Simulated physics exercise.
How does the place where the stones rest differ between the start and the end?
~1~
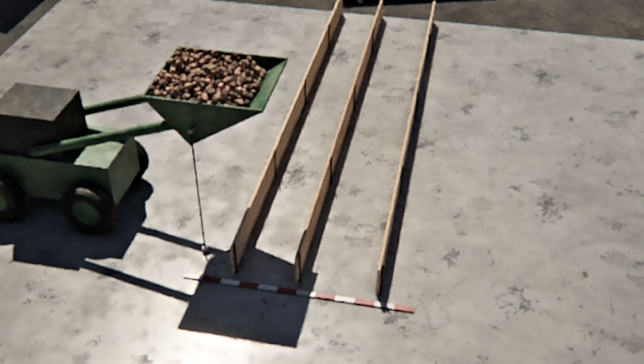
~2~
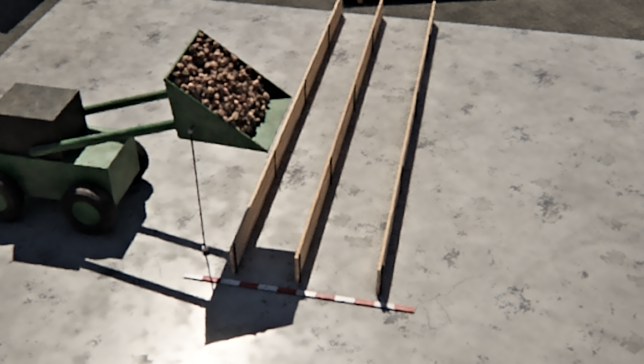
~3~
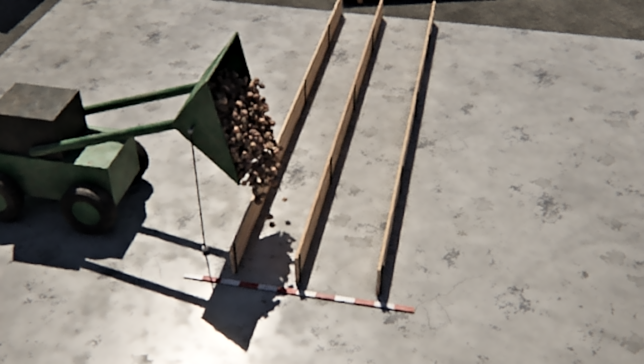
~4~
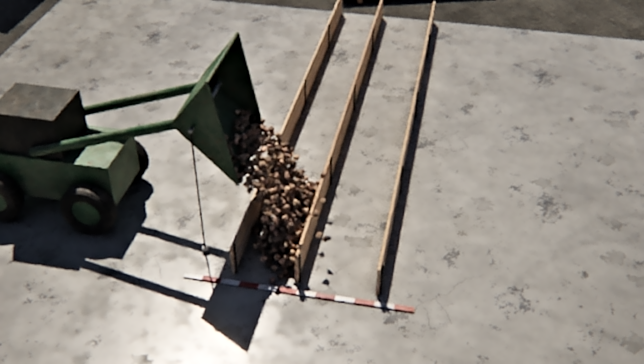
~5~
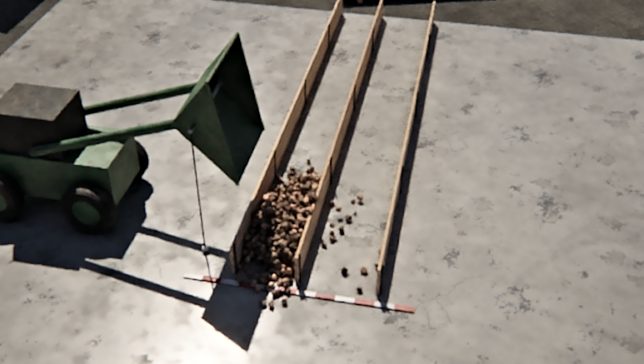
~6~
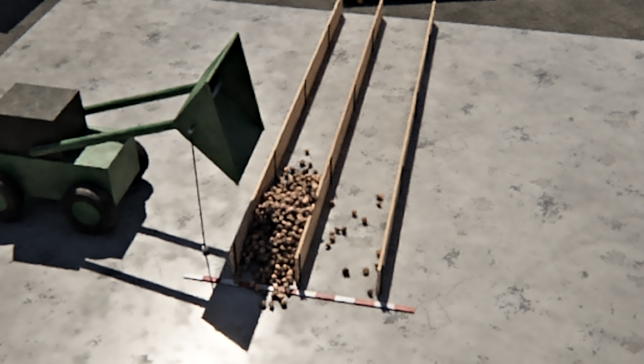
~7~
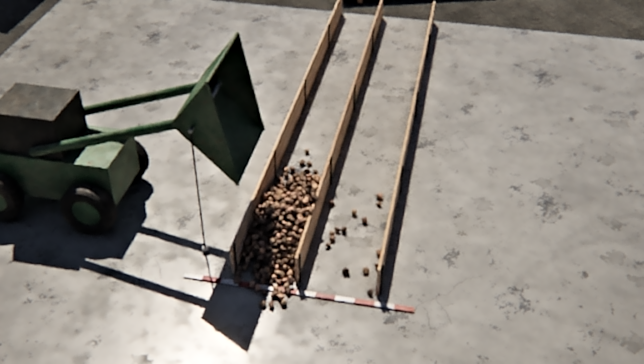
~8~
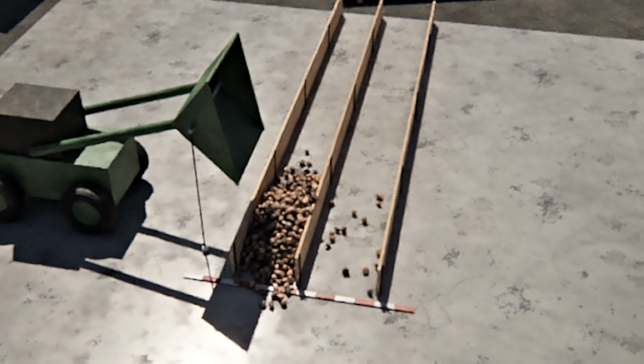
At the start the stones are heaped in the loader's raised bucket. By the end they lie lower and to the right on the ground, mostly piled between the left and middle boards, with a few in the next bay.
